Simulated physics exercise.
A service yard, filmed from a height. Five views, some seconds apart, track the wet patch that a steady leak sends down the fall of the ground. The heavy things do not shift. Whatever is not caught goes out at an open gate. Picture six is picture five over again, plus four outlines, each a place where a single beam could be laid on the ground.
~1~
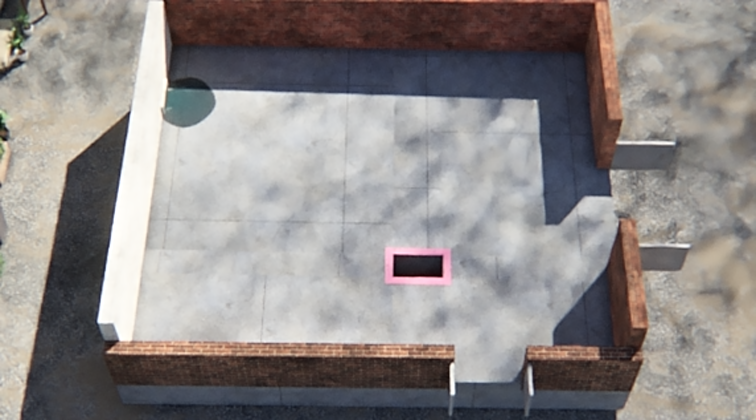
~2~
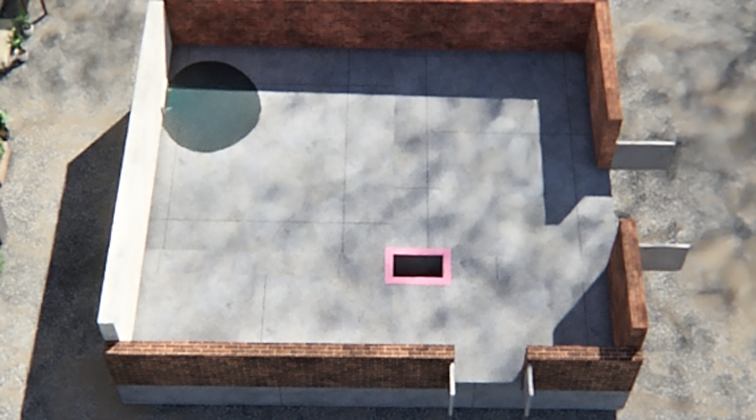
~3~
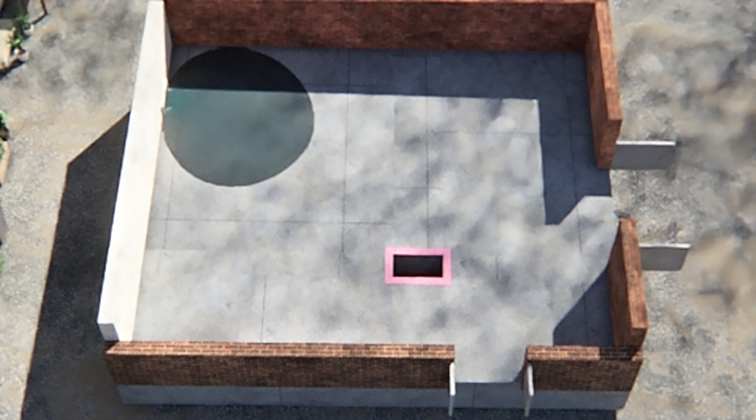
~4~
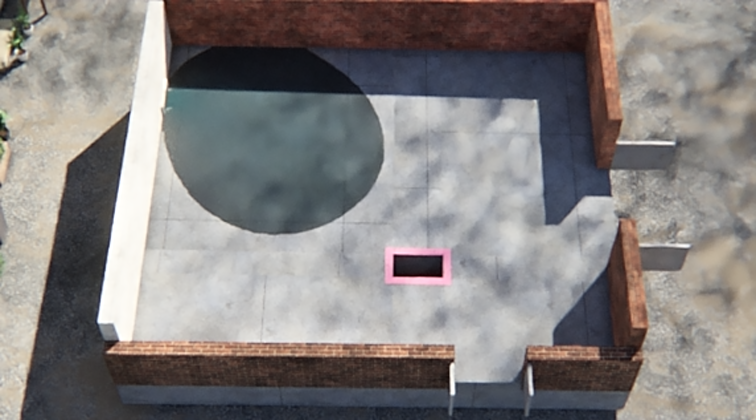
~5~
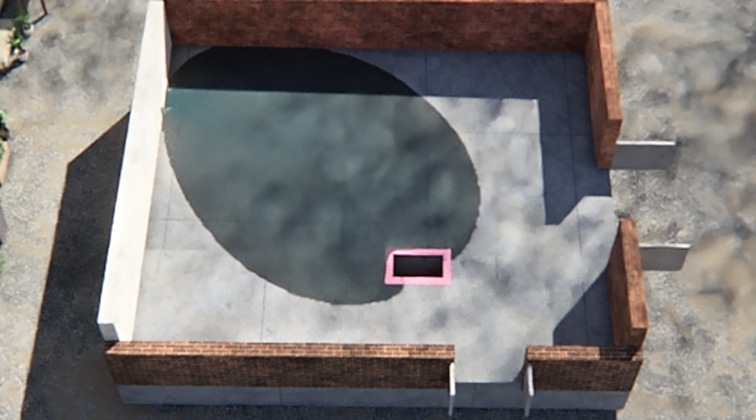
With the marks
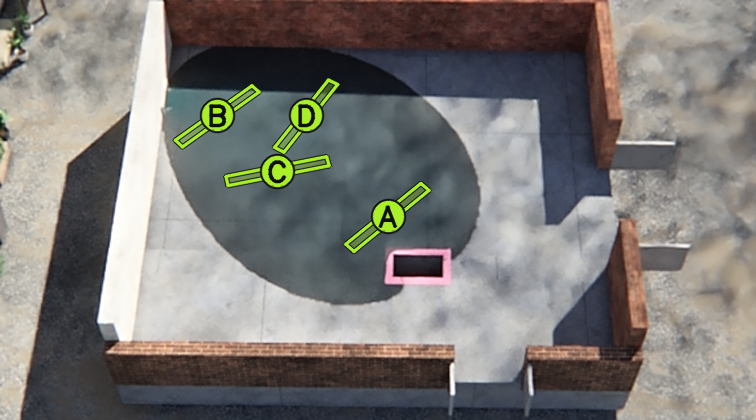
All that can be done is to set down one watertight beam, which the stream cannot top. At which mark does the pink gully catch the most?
It is D.
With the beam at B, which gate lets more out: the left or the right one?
More leaves on the right.
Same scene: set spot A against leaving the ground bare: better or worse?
Spot A is worse.
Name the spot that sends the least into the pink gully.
The answer is A.
On the marked copy, A from (349, 247) to (424, 186); B from (178, 143) to (255, 88); C from (227, 181) to (327, 161); D from (279, 149) to (333, 82).
With A, about 2 % of the stream runs into the pink gully, about 92 % out by the gates.
With B, about 8 % of the stream runs into the pink gully, about 83 % out by the gates.
With C, about 9 % of the stream runs into the pink gully, about 87 % out by the gates.
With D, about 17 % of the stream runs into the pink gully, about 74 % out by the gates.
